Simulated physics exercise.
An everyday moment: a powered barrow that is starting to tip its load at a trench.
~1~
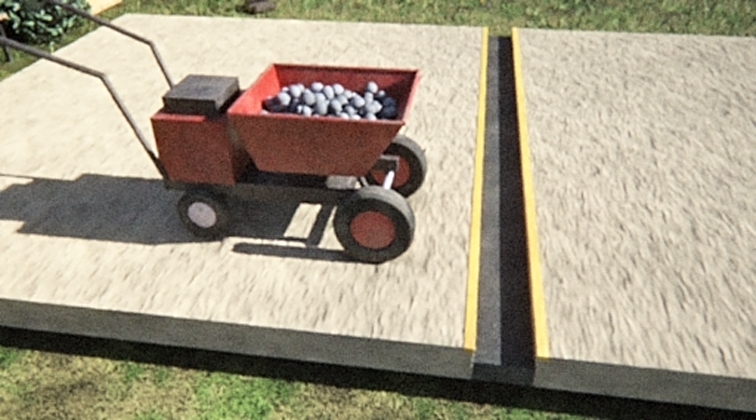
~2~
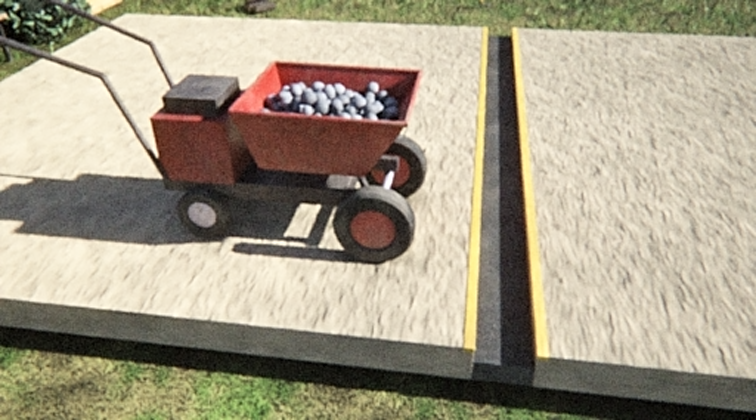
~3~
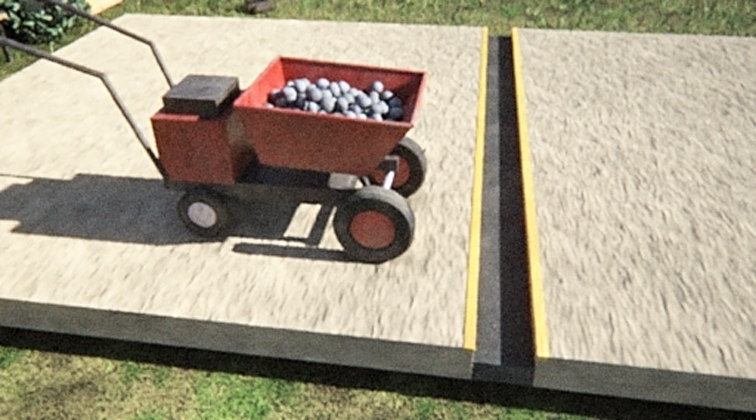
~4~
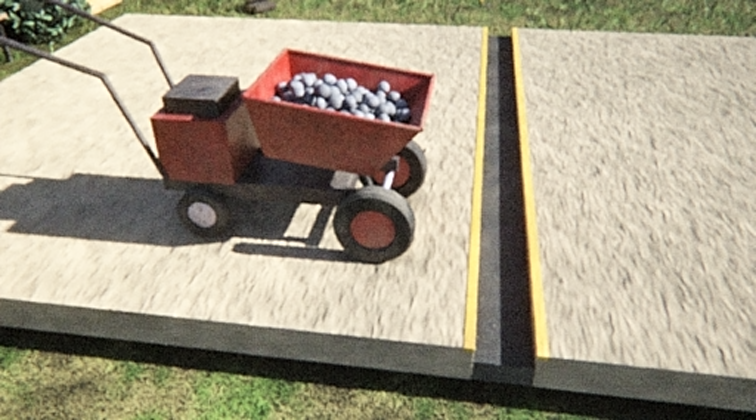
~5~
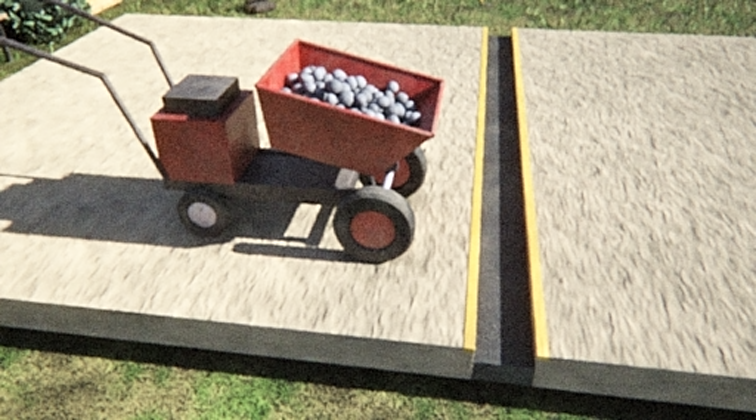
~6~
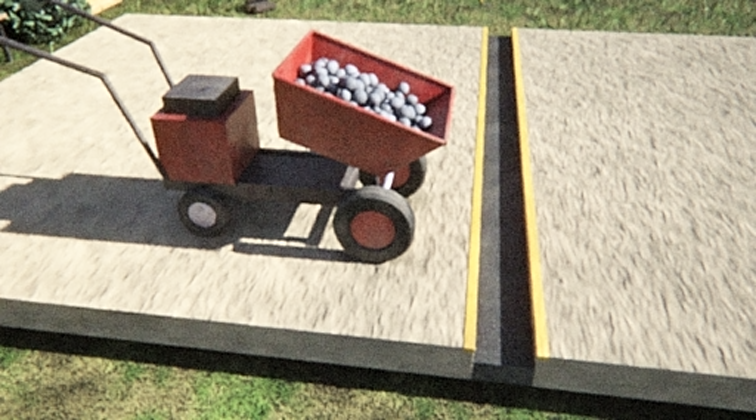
On a pale slab beside a narrow trench, a parked red powered barrow slowly tilting its skip of round grey cobbles rightward.
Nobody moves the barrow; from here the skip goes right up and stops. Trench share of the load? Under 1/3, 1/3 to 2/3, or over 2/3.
1/3 to 2/3.
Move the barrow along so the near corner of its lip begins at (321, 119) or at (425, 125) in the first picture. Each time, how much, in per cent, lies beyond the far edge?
Around 0 and 70 per cent respectively.
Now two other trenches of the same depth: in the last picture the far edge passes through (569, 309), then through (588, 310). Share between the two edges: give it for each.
I'd put it near 80 in a hundred, then near 90 in a hundred.
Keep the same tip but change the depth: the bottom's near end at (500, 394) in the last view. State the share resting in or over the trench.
About 60 per cent.
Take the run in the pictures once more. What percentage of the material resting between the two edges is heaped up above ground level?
The answer is close to 50 per cent.
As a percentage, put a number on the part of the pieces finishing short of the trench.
Share: Near 0 %.
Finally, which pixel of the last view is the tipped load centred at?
Roughly pixel (523, 233).
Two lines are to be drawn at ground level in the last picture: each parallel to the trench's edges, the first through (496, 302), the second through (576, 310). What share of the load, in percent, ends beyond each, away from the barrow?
In turn 80 and 30 in a hundred.
Shortly afterwards, skip tipped steeply; the whole lot in the skip.
Next, skip tipped right over; near two thirds in the skip; near a quarter in or heaped over the trench; a little beyond it; only a few falling.
Some moments later, skip tipped right over; a little in the skip; near half in or heaped over the trench; near a third beyond it.
In the end, skip tipped right over; a little in the skip; near half in or heaped over the trench; near a third beyond it.
